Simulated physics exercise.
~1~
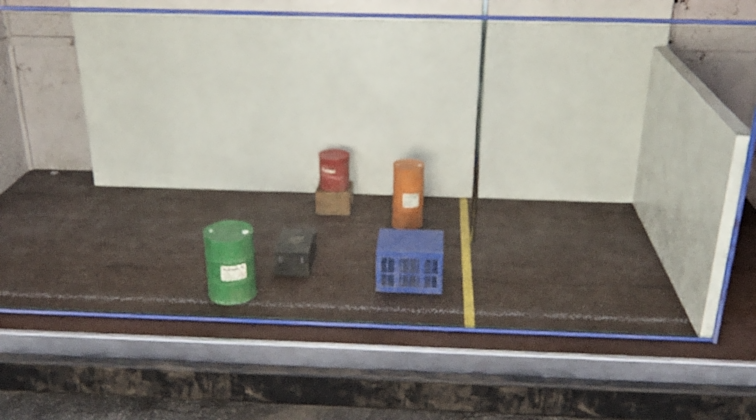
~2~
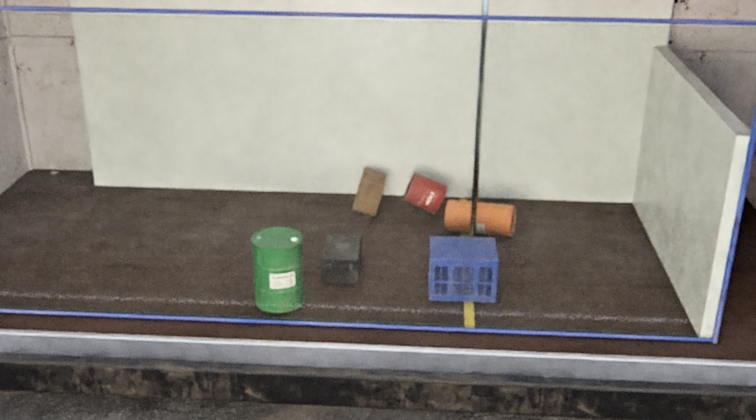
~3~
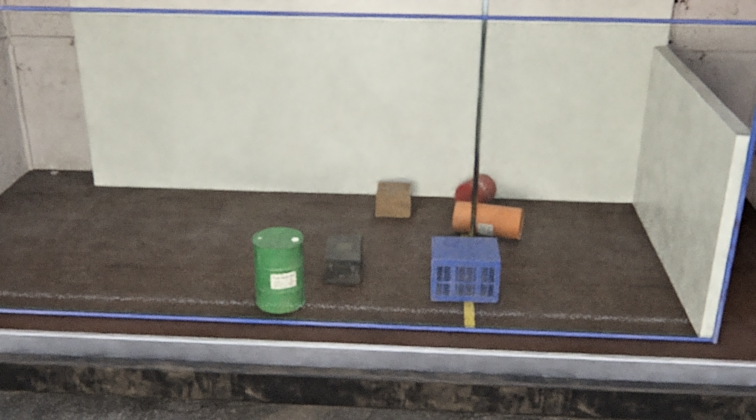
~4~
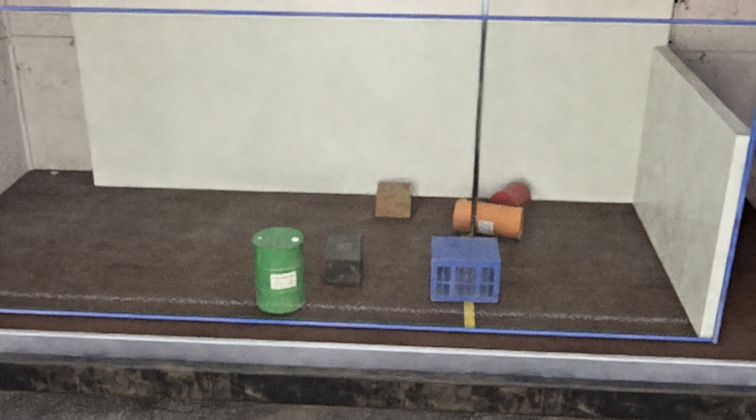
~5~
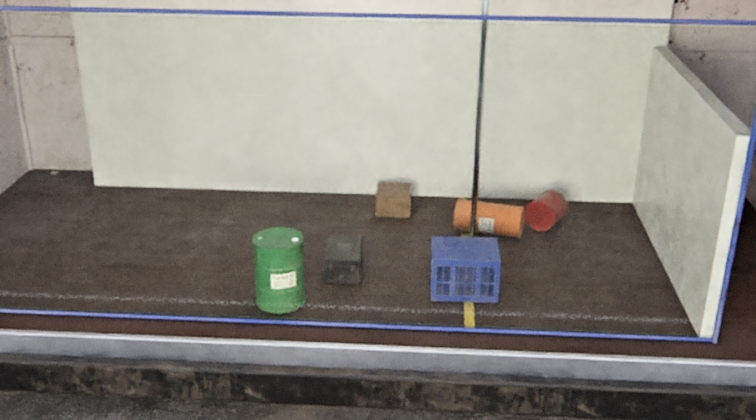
A still, slightly raised view looks into an open-fronted bay with a dark floor, pale walls, a thin dark pole and a yellow line. A green drum stands at the left near a black toolbox, a red bucket sits on a brown carton behind, and an upright orange drum stands behind a blue crate. Everything shifts right, the bucket and carton tumble apart, and the orange drum topples onto its side. The carton settles short of the line while the bucket rolls behind the drum. Finally the bucket emerges at the right, and the orange drum lies past the line.
